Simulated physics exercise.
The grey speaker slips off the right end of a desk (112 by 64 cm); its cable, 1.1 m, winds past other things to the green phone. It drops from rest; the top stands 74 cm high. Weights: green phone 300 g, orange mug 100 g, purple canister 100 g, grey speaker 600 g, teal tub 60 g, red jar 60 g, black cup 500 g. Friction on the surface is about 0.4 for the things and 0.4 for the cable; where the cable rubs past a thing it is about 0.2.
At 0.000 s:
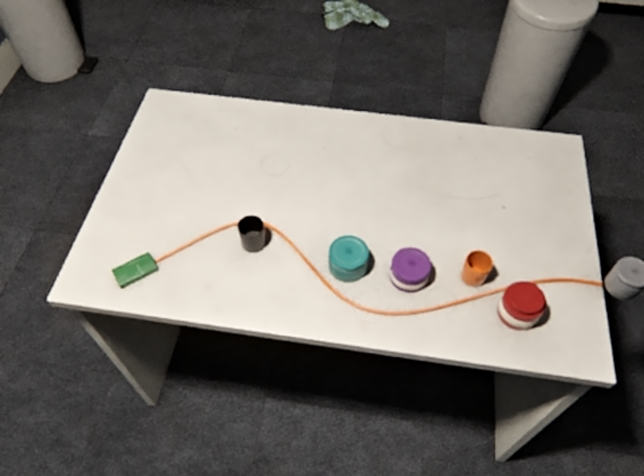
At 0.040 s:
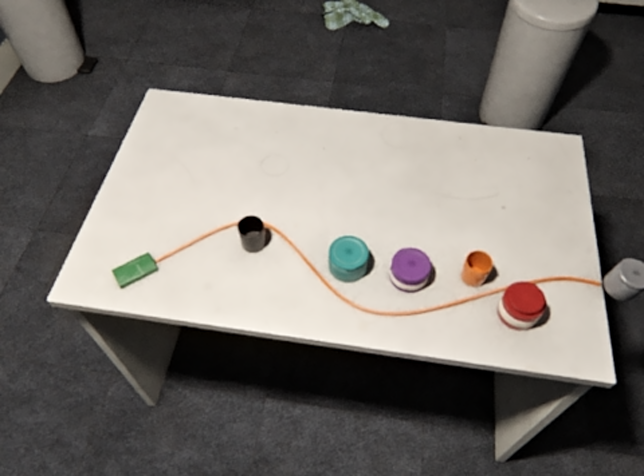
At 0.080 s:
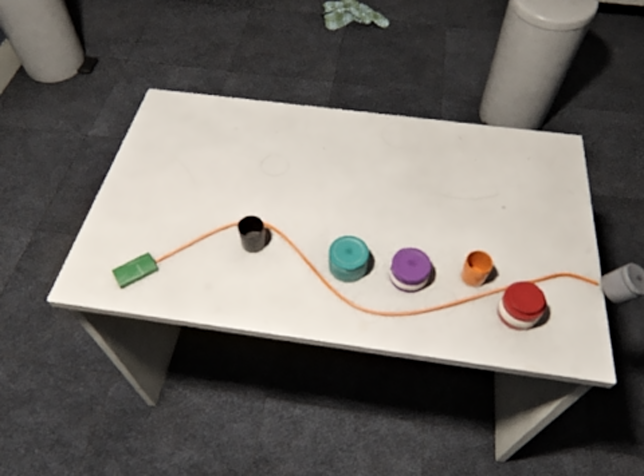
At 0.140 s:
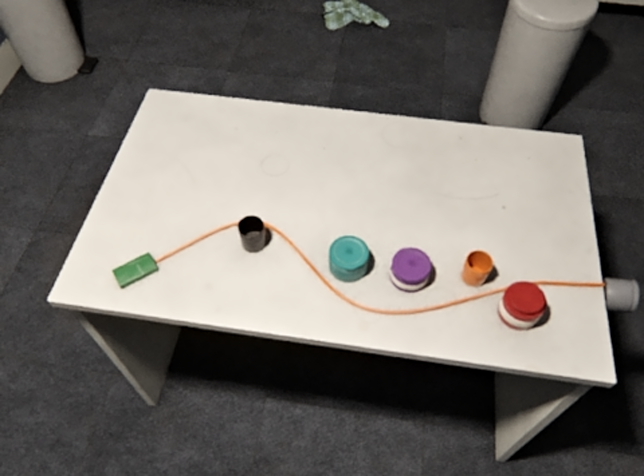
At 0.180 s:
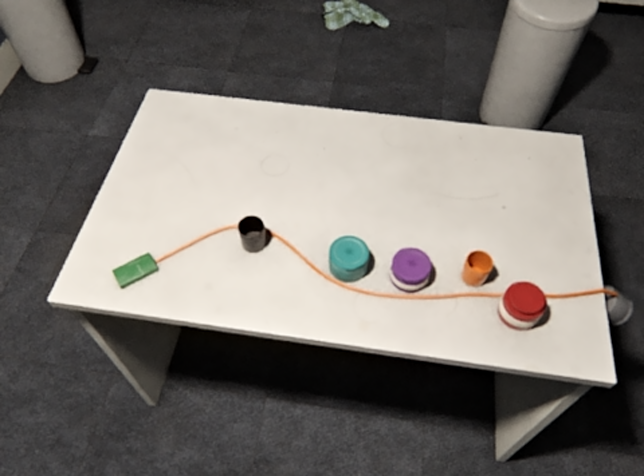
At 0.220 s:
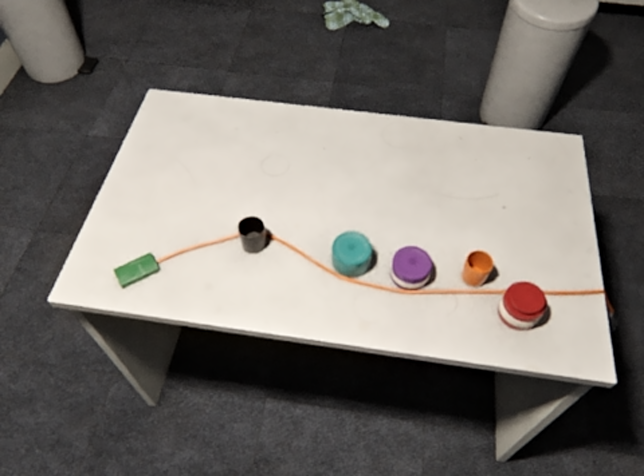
A white table stands on dark carpet tiles, seen from above at an angle by a still camera, with pale cylinders and a cloth behind it. An orange cable winds from a green block at left past a black cup, teal tub, purple canister, orange mug and red jar to a grey object at the right edge. The grey object tilts and drops beyond the edge, pulling the cable straighter and nudging the teal tub slightly.
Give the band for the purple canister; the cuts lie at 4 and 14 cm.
The purple canister slides into the middle band.
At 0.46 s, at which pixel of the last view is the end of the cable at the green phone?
At about (211, 250).
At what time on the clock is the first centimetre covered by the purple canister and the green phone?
Purple canister 0.24 s, green phone 0.26 s.
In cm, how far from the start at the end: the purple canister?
About: Purple canister 10 cm.
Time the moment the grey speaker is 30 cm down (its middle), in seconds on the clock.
That is: 0.55 s.
At 0.5 s, the cable's tail end at (211, 250); purple canister 11 cm off its start, teal tub 17 cm off its start, grey speaker over the edge.
At 0.7 s, the cable's tail end at (251, 241); purple canister 11 cm off its start, green phone 20 cm off its start, teal tub 18 cm off its start.
At 1.0 s, the cable's tail end at (255, 241); purple canister 11 cm off its start at (424, 221), green phone 21 cm off its start at (233, 237), teal tub 18 cm off its start at (385, 189).
At 1.2 s, the cable's tail end at (260, 242); purple canister 11 cm off its start, green phone 22 cm off its start, teal tub 18 cm off its start.
At 2.4 s, the cable's tail end at (434, 275); purple canister 11 cm off its start at (424, 221), green phone 58 cm off its start at (413, 267), teal tub 18 cm off its start at (385, 189), grey speaker over the edge.
